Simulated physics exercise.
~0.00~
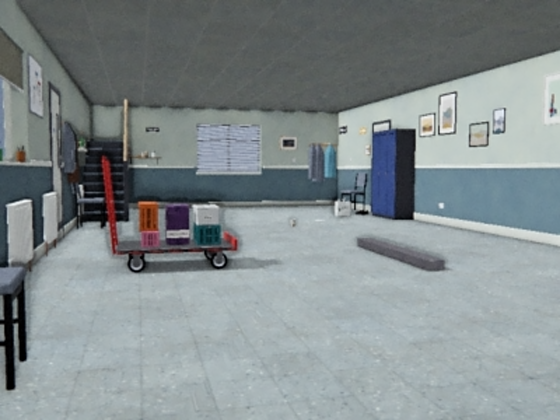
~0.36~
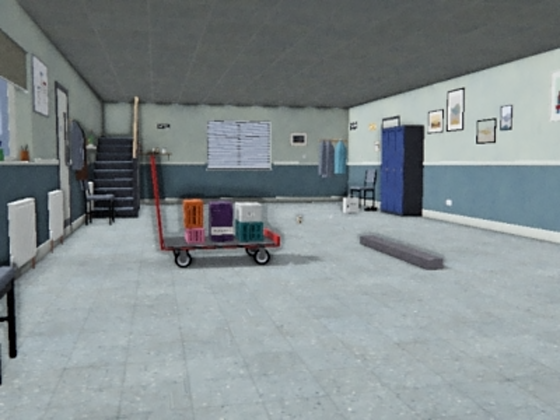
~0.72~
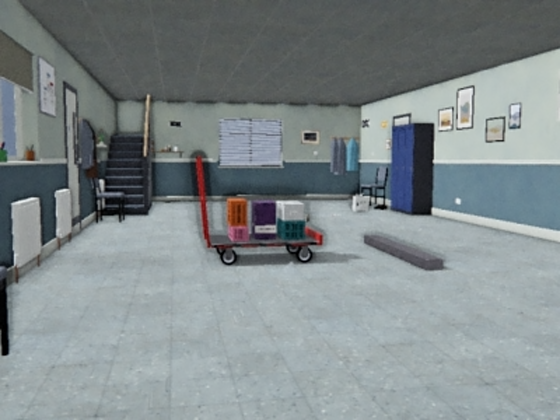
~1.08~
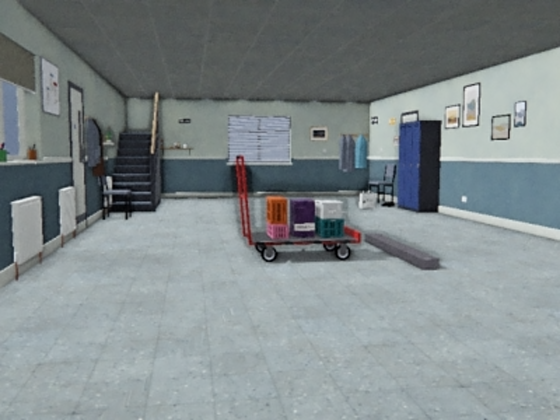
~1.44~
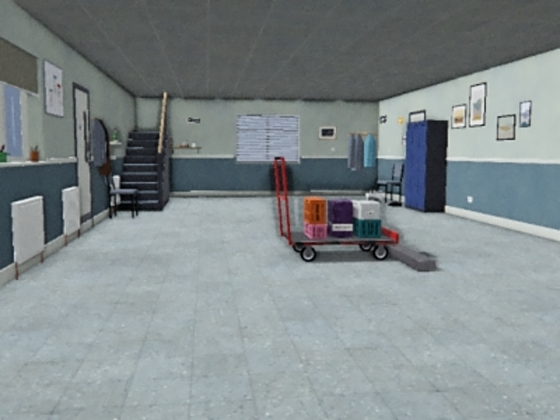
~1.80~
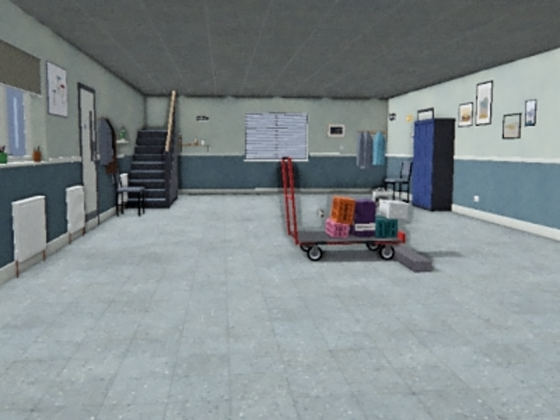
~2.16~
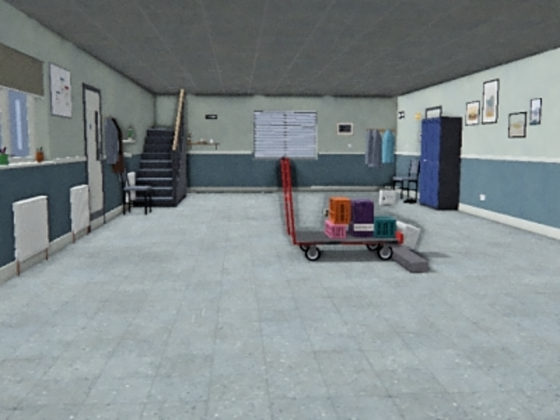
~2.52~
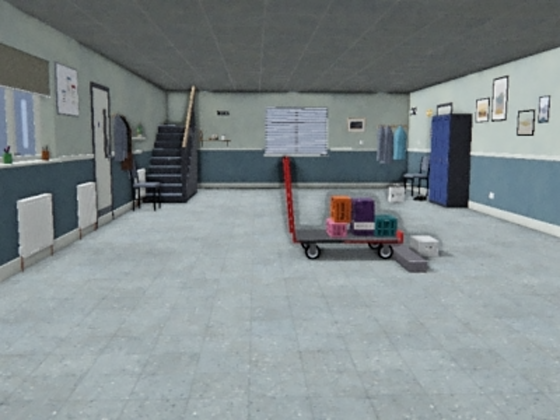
In a wide room with blue and pale walls, a red-handled trolley carrying colourful crates rolled right until it stopped at a low beam on the floor, and the white tote tipped over the front and landed upside down while the others stayed aboard.
